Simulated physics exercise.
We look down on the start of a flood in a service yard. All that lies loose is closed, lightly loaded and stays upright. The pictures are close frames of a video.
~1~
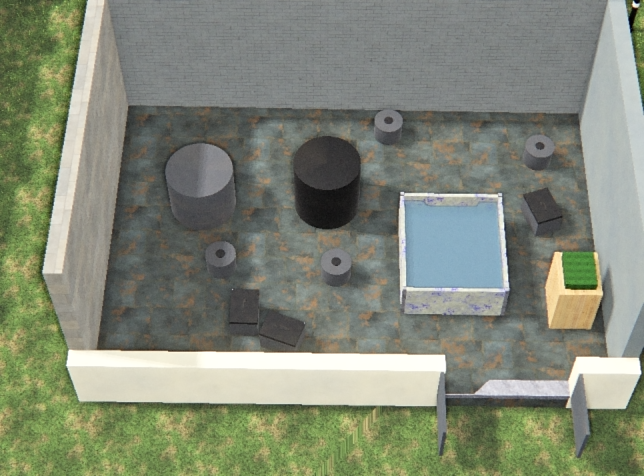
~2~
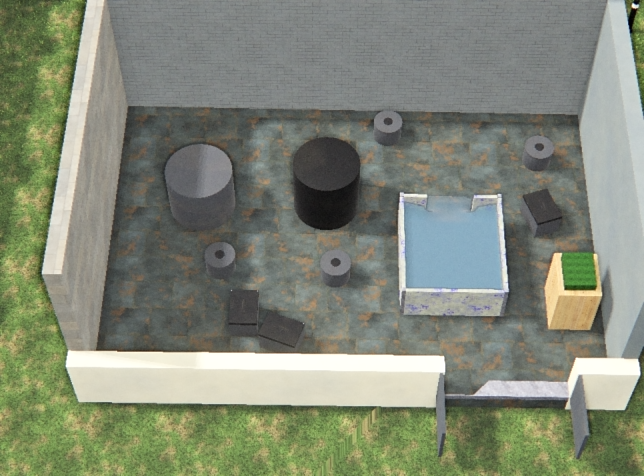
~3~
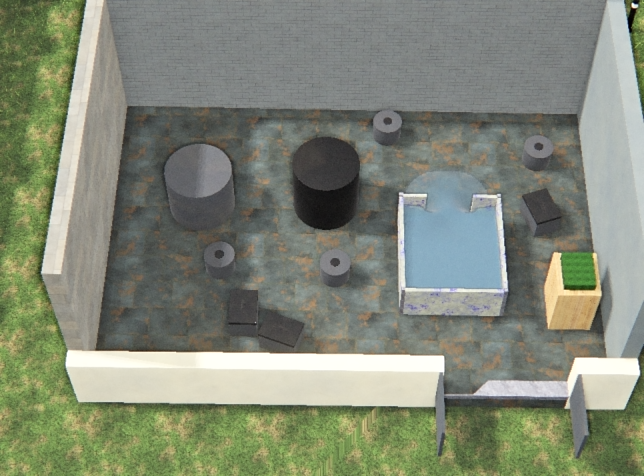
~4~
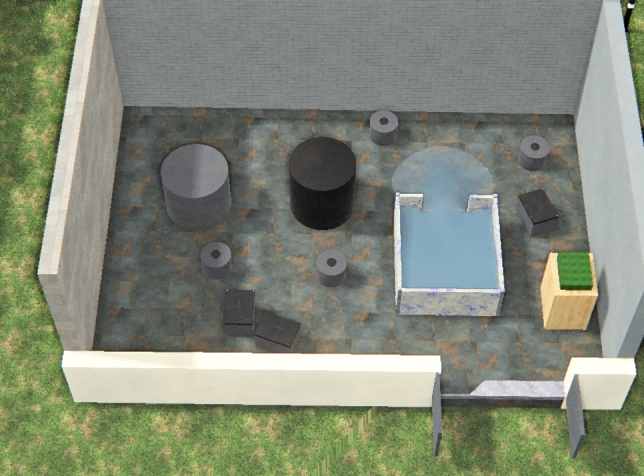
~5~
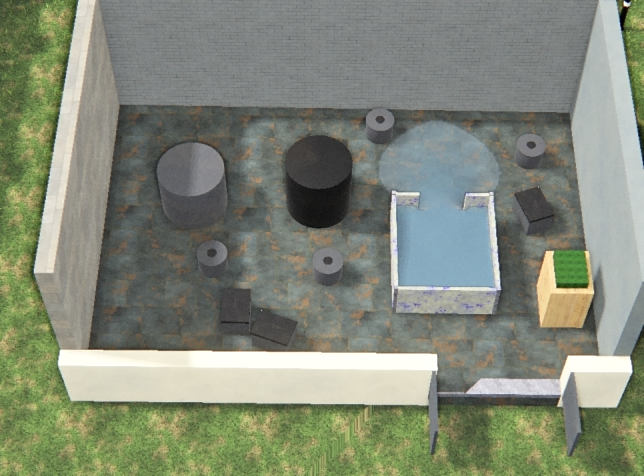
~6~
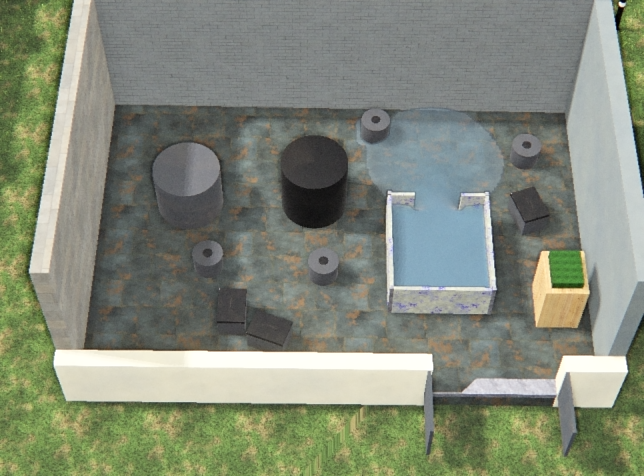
Water poured out through a gap in the back wall of a raised marble-sided pool and spread in a widening round sheet across the walled yard's floor, while the tubs and blocks stayed put.
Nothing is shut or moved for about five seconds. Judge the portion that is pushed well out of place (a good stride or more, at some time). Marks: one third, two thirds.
It is not even a third.
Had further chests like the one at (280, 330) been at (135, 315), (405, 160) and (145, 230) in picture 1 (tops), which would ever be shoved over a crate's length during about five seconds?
In turn: Short of that, moved that far, never so far.
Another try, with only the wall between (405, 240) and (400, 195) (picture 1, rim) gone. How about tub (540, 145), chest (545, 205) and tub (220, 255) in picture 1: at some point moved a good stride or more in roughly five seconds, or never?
In turn: Less than that, under that, that far or more.
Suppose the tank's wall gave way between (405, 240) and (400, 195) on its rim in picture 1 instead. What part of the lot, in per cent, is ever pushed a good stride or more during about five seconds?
I make it 60 per cent.
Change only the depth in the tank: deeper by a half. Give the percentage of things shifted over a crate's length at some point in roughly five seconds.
About 40 per cent.
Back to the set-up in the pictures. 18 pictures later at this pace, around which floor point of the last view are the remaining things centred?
Close to (323, 252).
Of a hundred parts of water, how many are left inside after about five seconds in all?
Close to 100 %.
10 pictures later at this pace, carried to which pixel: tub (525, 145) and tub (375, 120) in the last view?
Close to (557, 145) and (281, 116).
A moment on, 0 of 7 are well off their spots; 0 afloat.
Next, 1 of 7 are well off their spots; 2 afloat.
Later, 2 of 7 are well off their spots; 1 afloat.
In the end, 2 of 7 are well off their spots, and 2 have been at some point; 1 afloat.
